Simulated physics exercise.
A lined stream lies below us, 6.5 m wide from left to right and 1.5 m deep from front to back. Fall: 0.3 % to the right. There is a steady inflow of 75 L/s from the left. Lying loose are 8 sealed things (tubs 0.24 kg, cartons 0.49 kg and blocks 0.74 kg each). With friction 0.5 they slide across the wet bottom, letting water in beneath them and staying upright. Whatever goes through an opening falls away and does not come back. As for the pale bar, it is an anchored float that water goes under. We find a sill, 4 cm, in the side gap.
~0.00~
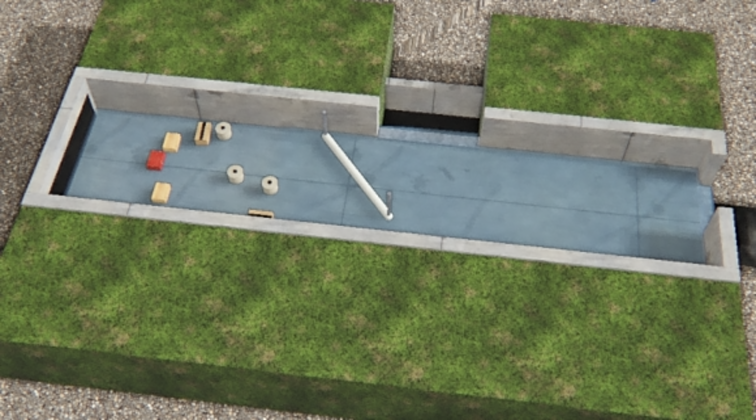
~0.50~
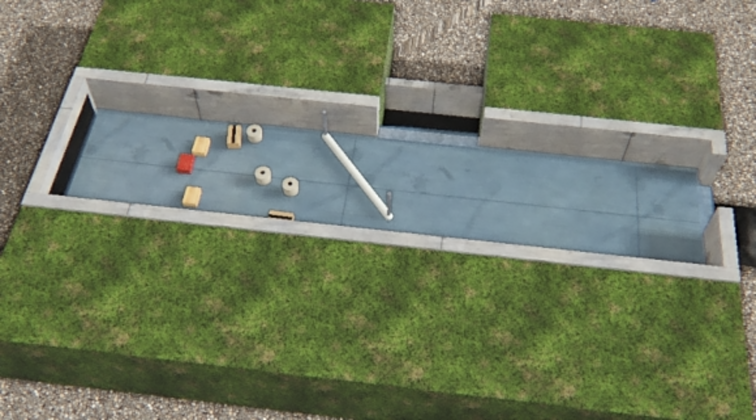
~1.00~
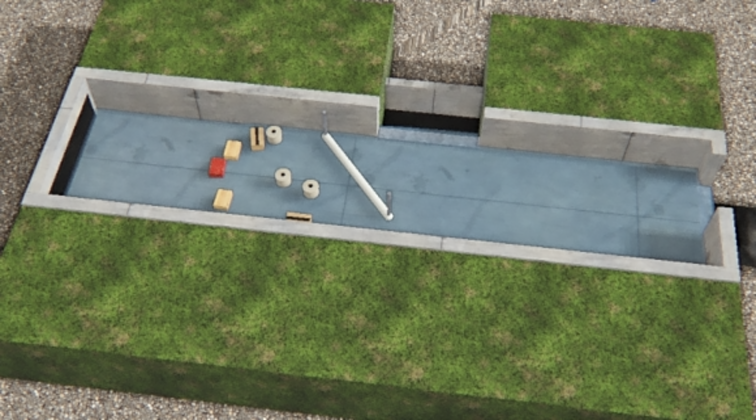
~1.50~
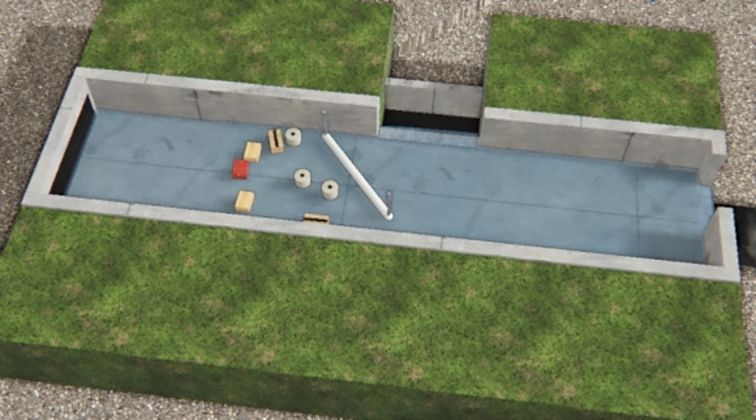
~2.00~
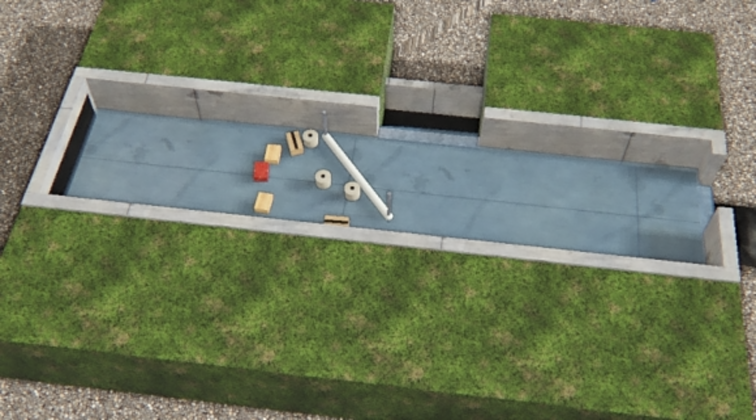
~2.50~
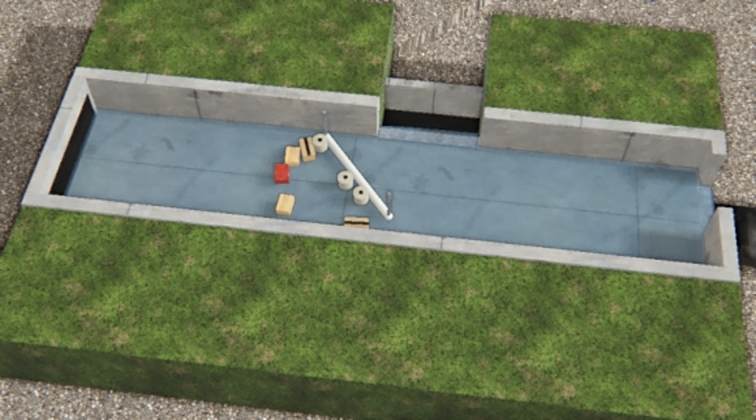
A long concrete-lined channel of shallow blue water, set between grassy banks with gravel beyond, is seen from above at an angle by a still camera. A pale bar slants across the water near a gap in the far wall, with one red block, several tan blocks and cartons, and three whitish round objects to its left. The floating pieces drift rightward in a loose group, the round ones drawing up close beside the bar, which stays in place.
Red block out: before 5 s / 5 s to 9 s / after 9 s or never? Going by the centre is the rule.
After 9 s or never.
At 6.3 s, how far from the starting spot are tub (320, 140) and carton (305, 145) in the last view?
So you get 140 cm for the one named first, 150 cm for the other.
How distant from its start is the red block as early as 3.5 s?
By that time, close to 200 cm.
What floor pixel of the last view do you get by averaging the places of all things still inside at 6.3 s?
The centre sits near (389, 221).
After 3.5 s the red block is near (327, 185), 1.8 m from its start, afloat; 0 of 8 are out; 8 afloat.
After 6.3 s the red block is near (367, 208), 2.3 m from its start, afloat; 0 of 8 are out; 8 afloat.
After 10.0 s the red block is near (435, 238), 3.1 m from its start, afloat; 0 of 8 are out; 8 afloat.
After 14.0 s the red block is near (556, 252), 4.2 m from its start, afloat; 1 of 8 are out; 7 afloat.
